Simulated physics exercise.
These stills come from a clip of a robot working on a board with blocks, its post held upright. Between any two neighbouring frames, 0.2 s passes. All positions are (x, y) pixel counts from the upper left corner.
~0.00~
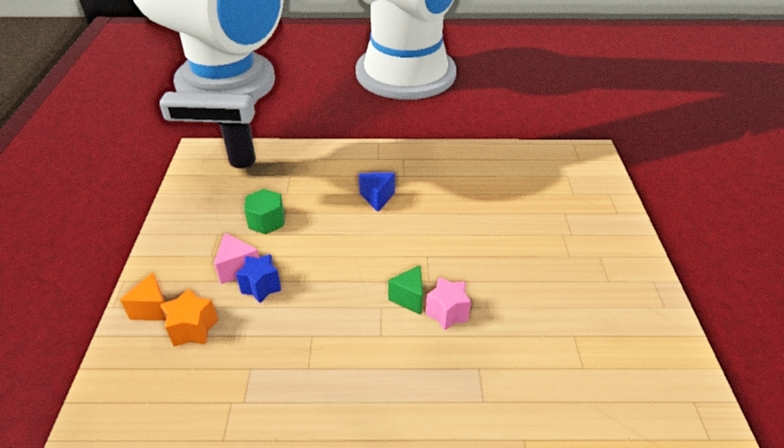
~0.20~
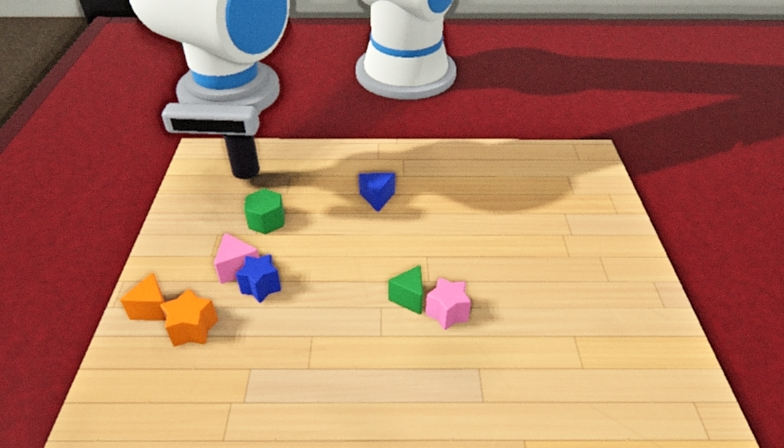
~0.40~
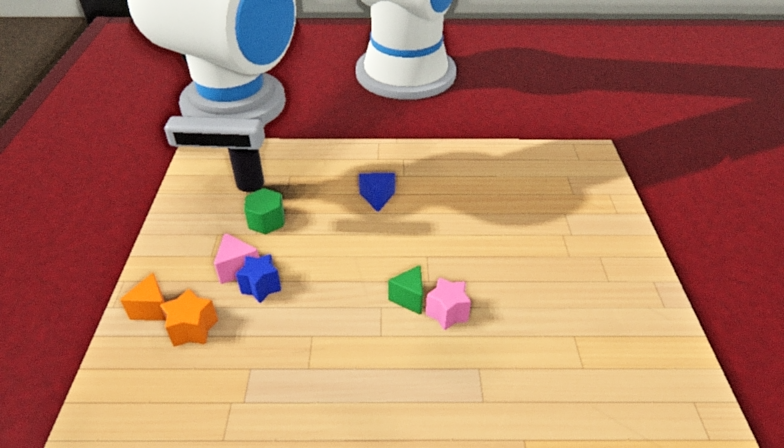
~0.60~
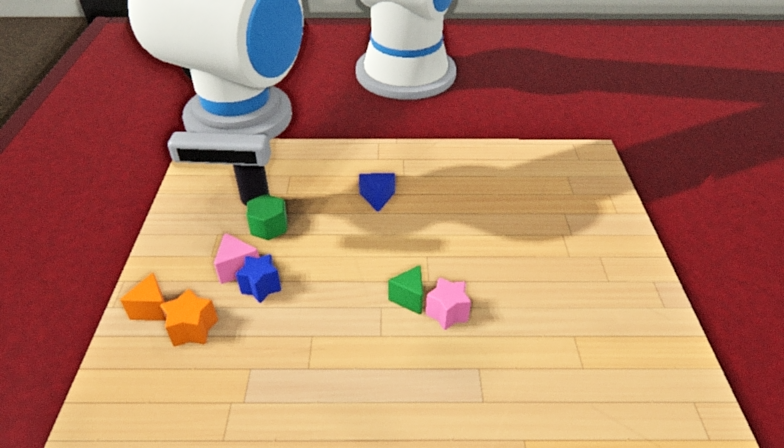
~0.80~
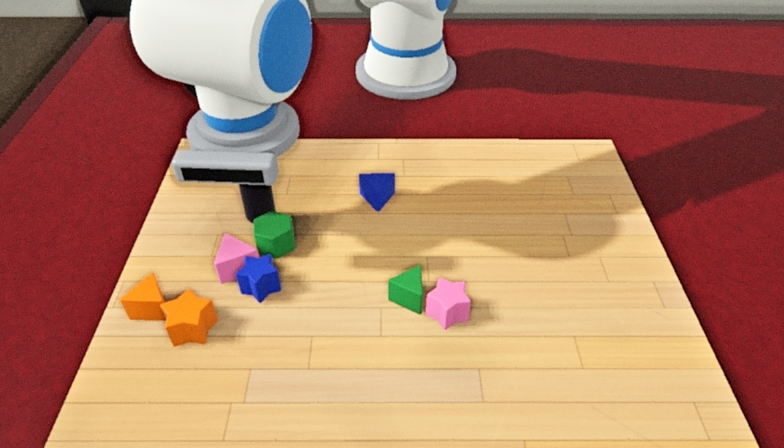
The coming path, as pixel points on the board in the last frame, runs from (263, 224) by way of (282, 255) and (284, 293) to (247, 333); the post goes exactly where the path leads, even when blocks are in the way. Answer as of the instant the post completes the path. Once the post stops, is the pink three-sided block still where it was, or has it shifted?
That block stands still.
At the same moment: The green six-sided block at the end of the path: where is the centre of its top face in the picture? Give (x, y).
Put as a pixel place, it's (304, 299).
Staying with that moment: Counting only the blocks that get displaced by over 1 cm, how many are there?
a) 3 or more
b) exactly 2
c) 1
Correct choice: A.
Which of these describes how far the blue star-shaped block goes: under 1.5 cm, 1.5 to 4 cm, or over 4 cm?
Beyond 4 cm.
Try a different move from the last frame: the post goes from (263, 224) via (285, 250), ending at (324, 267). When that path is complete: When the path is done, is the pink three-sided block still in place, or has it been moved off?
From what I can tell, it will keep its place.
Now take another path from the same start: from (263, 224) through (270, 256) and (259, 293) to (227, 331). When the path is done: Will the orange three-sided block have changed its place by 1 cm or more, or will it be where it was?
That block will keep its spot.
On the path given first. One third of the way, post (281, 247); blue star-shaped block (256, 275), turned 45° clockwise; green six-sided block (291, 258).
Two thirds of the way, post (282, 286); blue star-shaped block (243, 291), turned 95° clockwise; green six-sided block (303, 296), turned 15° anticlockwise.
At the end, post (245, 324); orange star-shaped block (164, 310); pink three-sided block still; blue star-shaped block (204, 311), turned 160° clockwise; green six-sided block (304, 299), turned 20° anticlockwise.
